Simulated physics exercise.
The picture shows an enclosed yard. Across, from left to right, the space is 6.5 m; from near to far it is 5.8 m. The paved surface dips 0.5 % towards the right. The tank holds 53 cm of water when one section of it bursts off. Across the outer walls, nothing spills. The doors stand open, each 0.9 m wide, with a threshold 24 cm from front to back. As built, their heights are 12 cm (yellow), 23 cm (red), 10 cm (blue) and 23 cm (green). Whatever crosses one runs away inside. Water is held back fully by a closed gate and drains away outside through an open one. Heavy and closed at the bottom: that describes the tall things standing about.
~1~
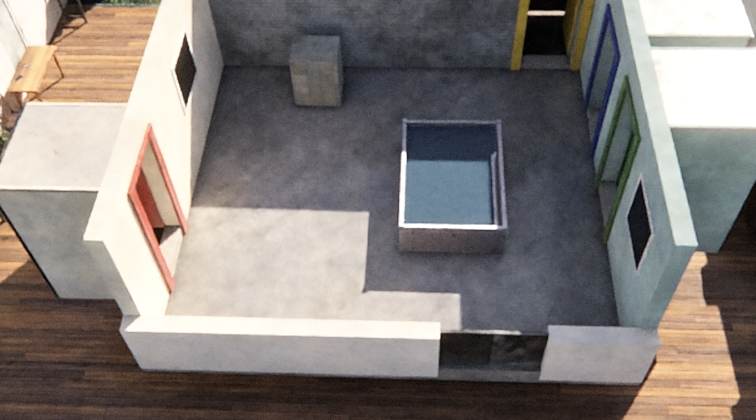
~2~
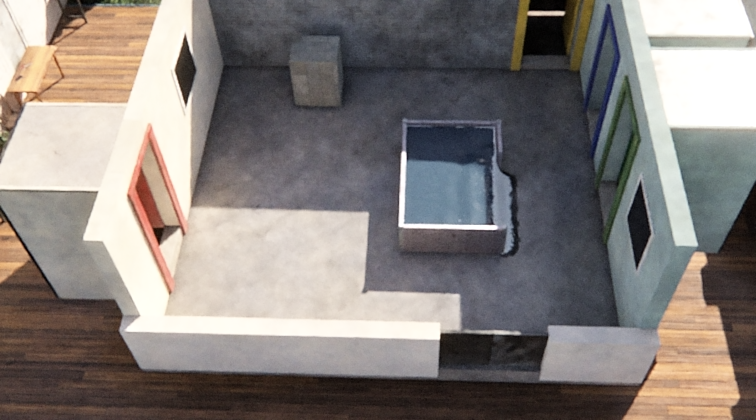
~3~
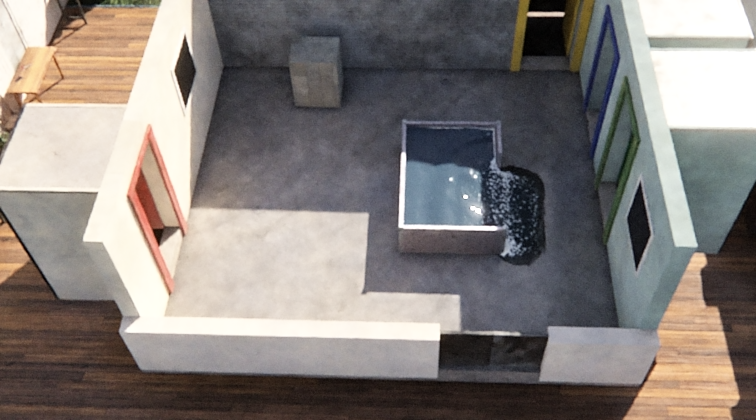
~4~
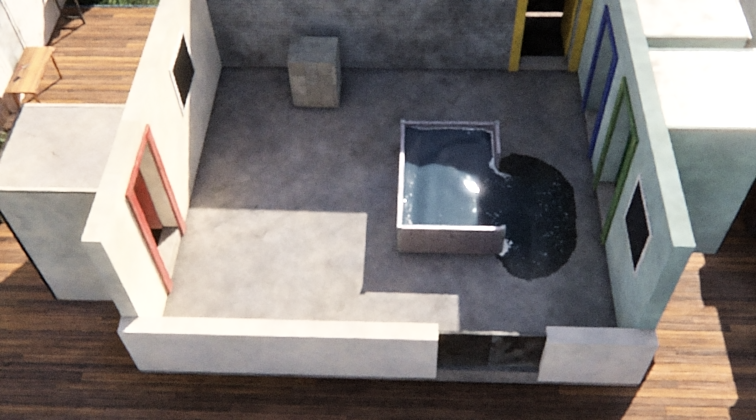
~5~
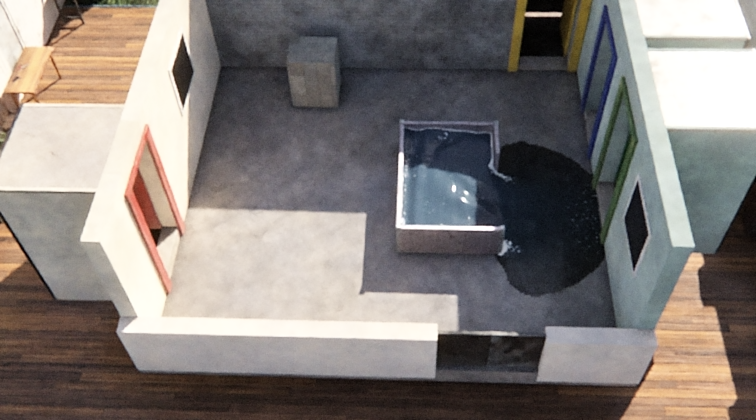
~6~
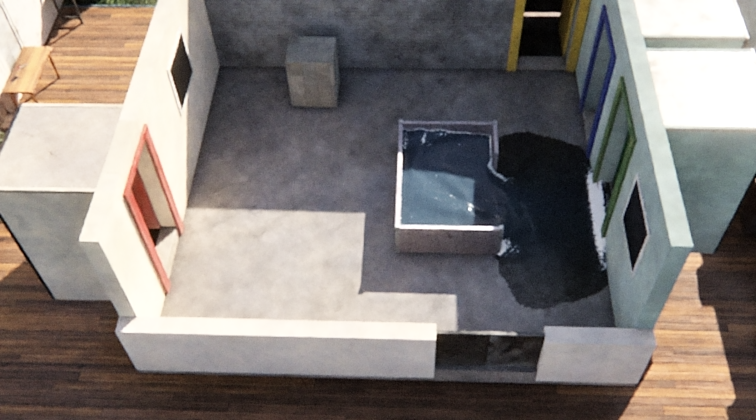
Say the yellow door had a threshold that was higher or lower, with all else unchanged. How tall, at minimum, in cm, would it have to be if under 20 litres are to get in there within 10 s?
It would need to be about 12.5 cm tall.
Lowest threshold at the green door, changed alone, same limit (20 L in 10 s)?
At the green door it takes roughly 30 centimetres.
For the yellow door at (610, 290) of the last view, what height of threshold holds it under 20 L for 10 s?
Something near 17 cm.
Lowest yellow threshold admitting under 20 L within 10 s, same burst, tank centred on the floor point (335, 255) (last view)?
Then roughly 12.5 cm.
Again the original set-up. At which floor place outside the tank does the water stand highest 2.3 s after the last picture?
(620, 359).
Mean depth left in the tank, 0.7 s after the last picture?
Some 28 cm.
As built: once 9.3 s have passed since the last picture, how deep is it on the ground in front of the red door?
5.0 cm.
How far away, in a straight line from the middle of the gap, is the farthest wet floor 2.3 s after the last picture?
Roughly 3.6 metres.
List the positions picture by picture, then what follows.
The first frame shows the tank at (452, 175) is whole and still, 53 cm deep; the yellow door at (552, 25) is dry.
In the second frame, water pours out at (498, 206) and has run 0.2 m, to (511, 193); about 6 cm deep outside, 53 cm at the back.
In the third frame, the gap is at (498, 208), the front 0.7 m out at (539, 206); the back of the tank holds 53 cm.
In the fourth frame, water pours out at (496, 208) and has run 1.1 m, to (571, 231); about 7 cm deep outside, 48 cm at the back.
In the fifth frame, water pours out at (495, 208) and has run 1.6 m, to (604, 245); about 6 cm deep outside, 44 cm at the back.
In the sixth frame, water pours out at (494, 208) and has run 1.7 m, to (612, 226); about 6 cm deep outside, 46 cm at the back; the yellow door at (548, 26), 3.5 m from the gap, is still 1.9 m from the nearest water.
Then, 0.7 s after the last picture water covers 15 % of the floor, deepest (36 cm) near (589, 232); it has not reached the yellow door.
Then, 2.3 s after the last picture water covers 35 % of the floor, deepest (26 cm) near (620, 359); 16 cm at the yellow door, 7 litres in over its 12 cm threshold.
Then, 9.3 s after the last picture water covers 100 % of the floor, deepest (7 cm) near (269, 263); 6 cm at the yellow door, 20 litres in over its 12 cm threshold.
At the yellow door as built, the water peaked near 17 cm, 1.9 s after the last picture.
Run again over the same 10 s with other heights there, 41 litres in over 10 cm, 10 litres over 13.5 cm. The limit of 20 litres is kept from about 12.5 cm up.
